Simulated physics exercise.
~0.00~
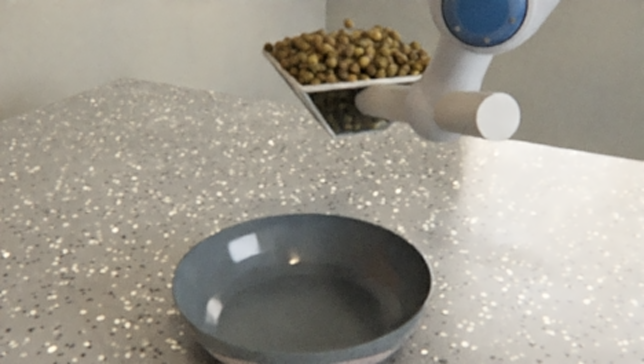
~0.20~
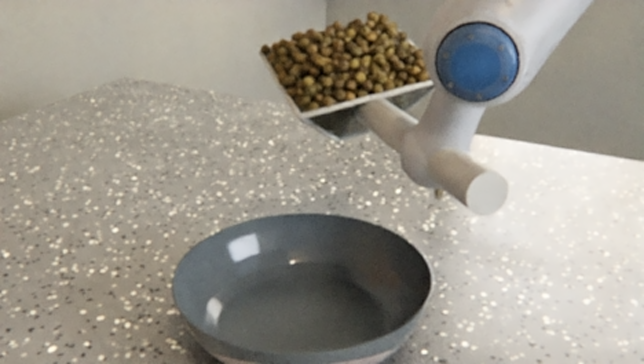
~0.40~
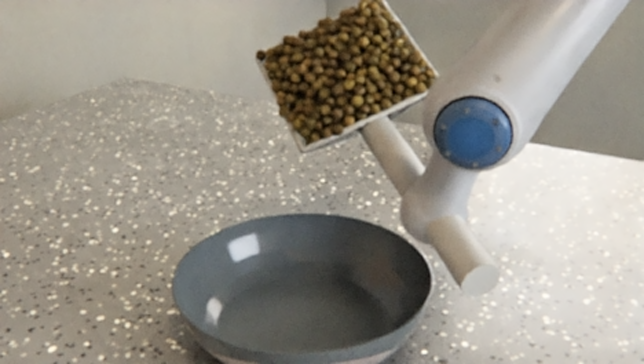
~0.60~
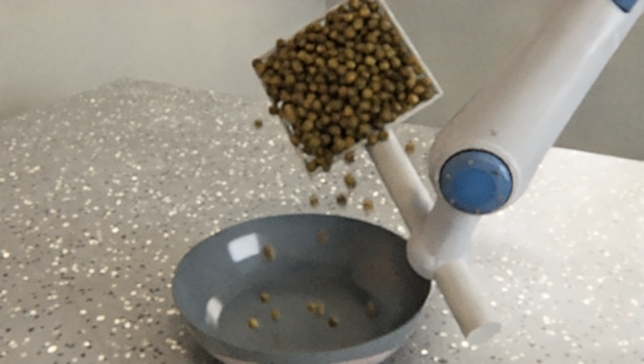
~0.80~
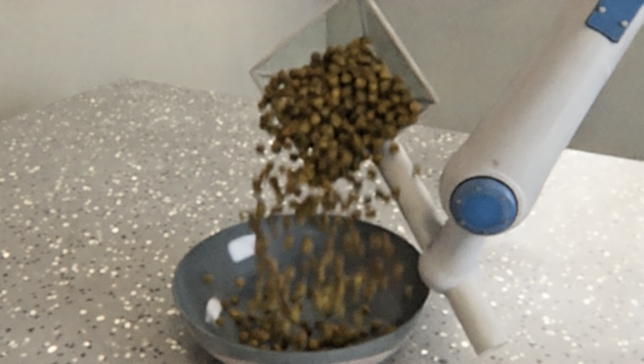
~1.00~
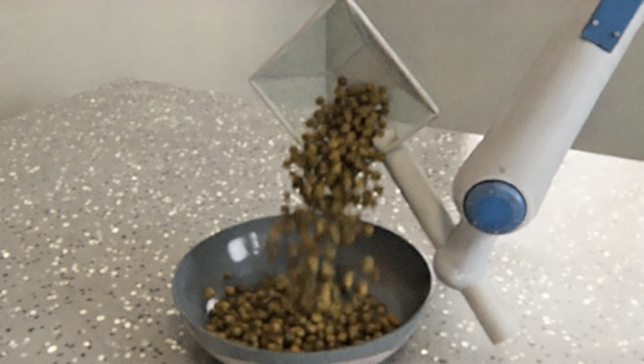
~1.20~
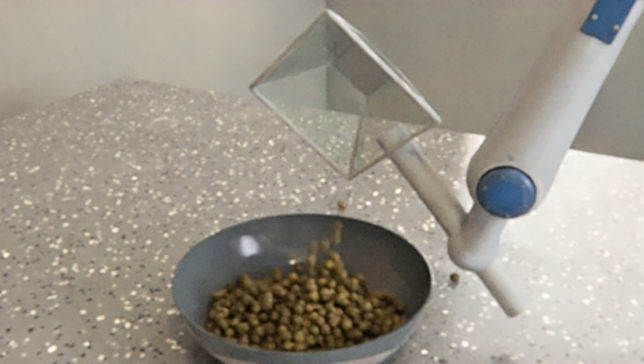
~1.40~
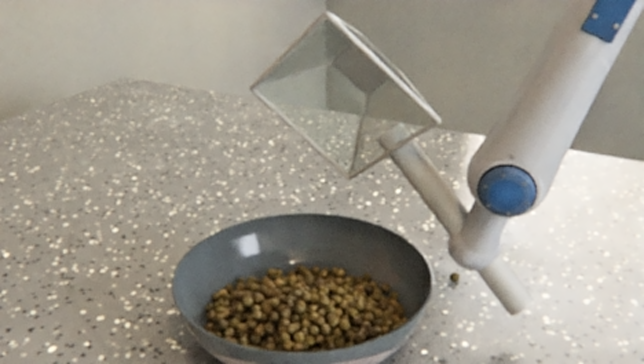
A pale, glitter-speckled tabletop stands before a plain grey wall, seen from slightly above by a still camera. A blue-grey bowl sits empty near the front, while above it a white robotic arm with a blue round joint holds a clear, square-sided scoop heaped with small greenish-brown pellets. The arm steadily tips the scoop toward the viewer until a few pellets drop into the bowl. The trickle becomes a thick stream, piling up below as the scoop empties. The last pellets fall, one landing on the table to the right, and the arm stops with the scoop empty above the well-filled bowl.
